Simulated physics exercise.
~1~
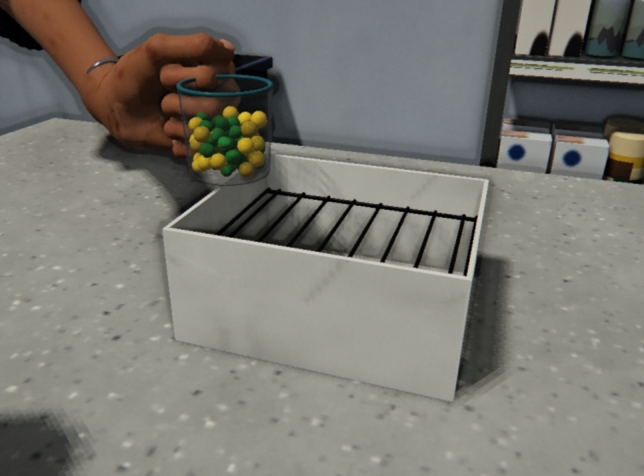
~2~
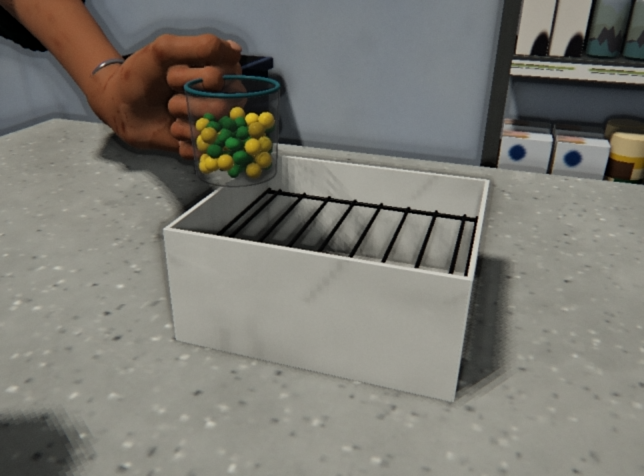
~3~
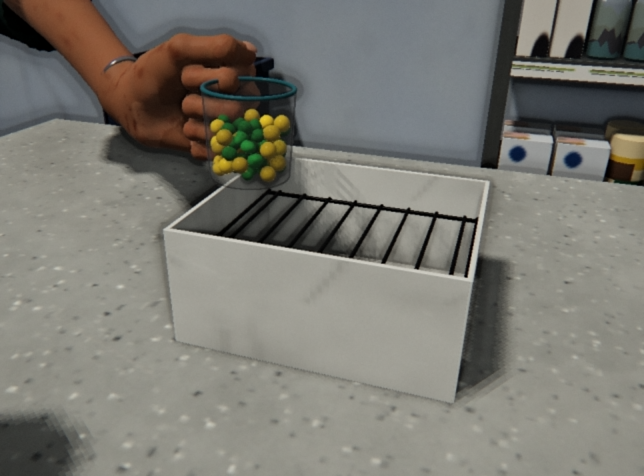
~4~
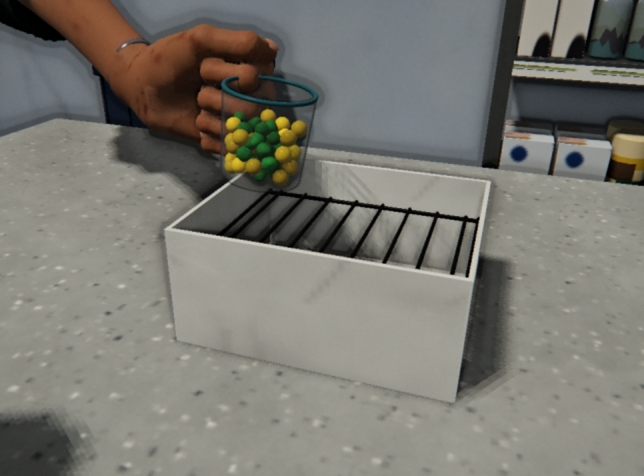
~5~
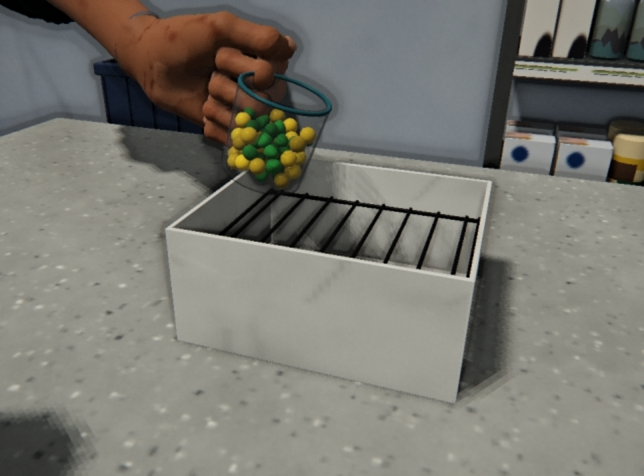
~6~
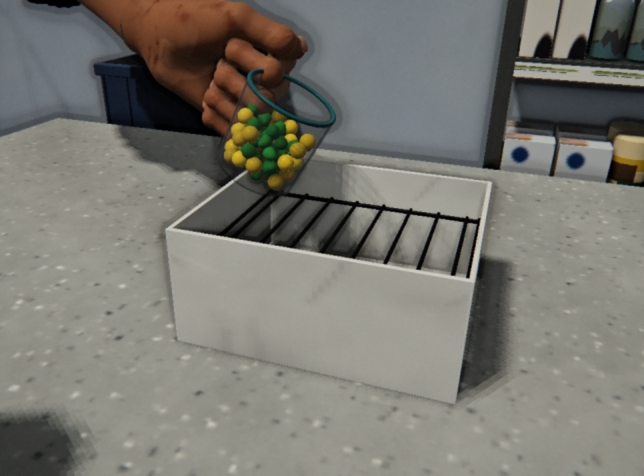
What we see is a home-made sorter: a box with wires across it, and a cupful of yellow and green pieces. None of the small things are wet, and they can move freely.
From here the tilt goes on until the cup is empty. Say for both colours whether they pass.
Result: Yellow pieces fall out below, green pieces fall out below.
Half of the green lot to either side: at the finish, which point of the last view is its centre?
Settled position: Approx. (326, 297).
Then, 0.35 s past the last view, yellow ones, all in the cup; green ones, all in the cup.
Then, 0.71 s past the last view, yellow ones, nearly all in the cup, a stray few on or over the wires; green ones, nearly all in the cup, a stray few on or over the wires.
Then, 1.15 s past the last view, yellow ones, a stray few in the cup, about a quarter on or over the wires, about two thirds under the rack; green ones, a stray few in the cup, a small part on or over the wires, most under the rack.
Finally, yellow ones, all under the rack; green ones, all under the rack.
